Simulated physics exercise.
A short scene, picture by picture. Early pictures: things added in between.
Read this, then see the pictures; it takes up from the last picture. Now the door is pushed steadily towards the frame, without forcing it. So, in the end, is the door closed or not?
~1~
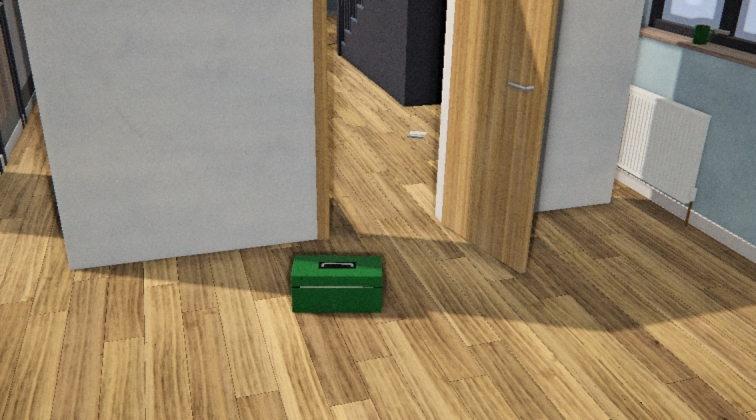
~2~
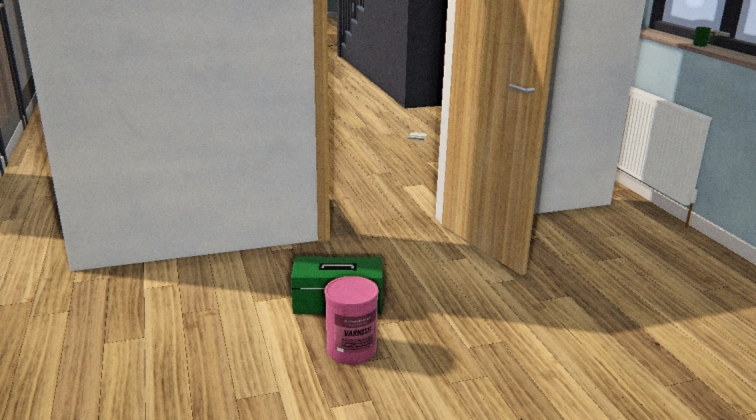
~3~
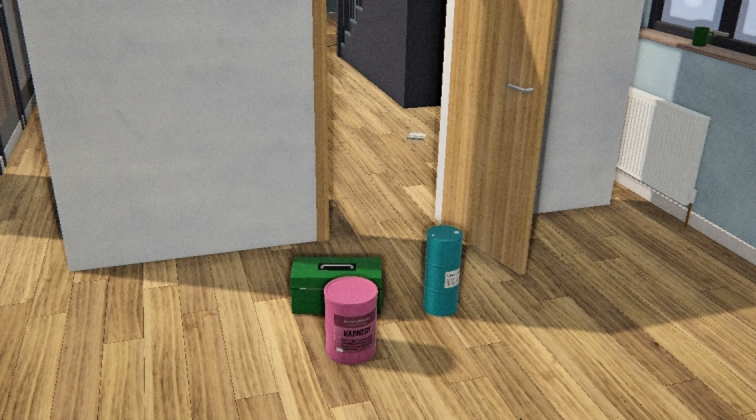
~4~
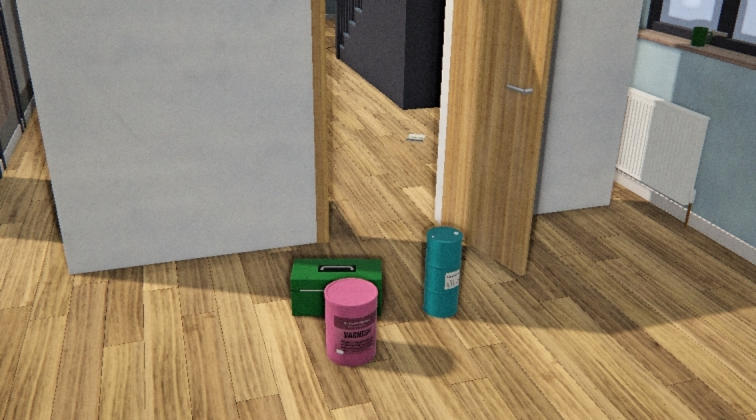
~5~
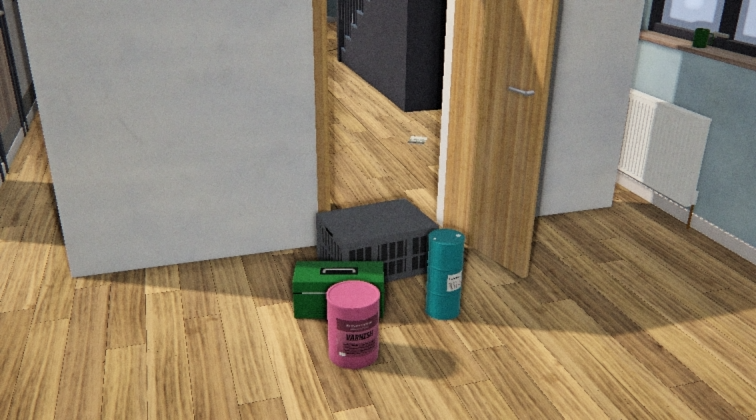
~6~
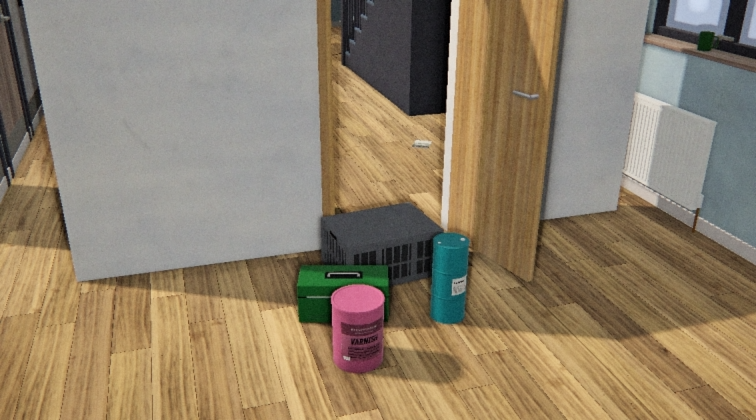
In the end it is not closed.
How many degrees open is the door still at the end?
About 65°.
Then, 0.60 s later than the last frame, door at 90°.
Then, 1.00 s later than the last frame, door at 70°.
When it is over, door at 63°; all 4 as before. End places, in pixels of the last picture, grey chest near (377, 246).
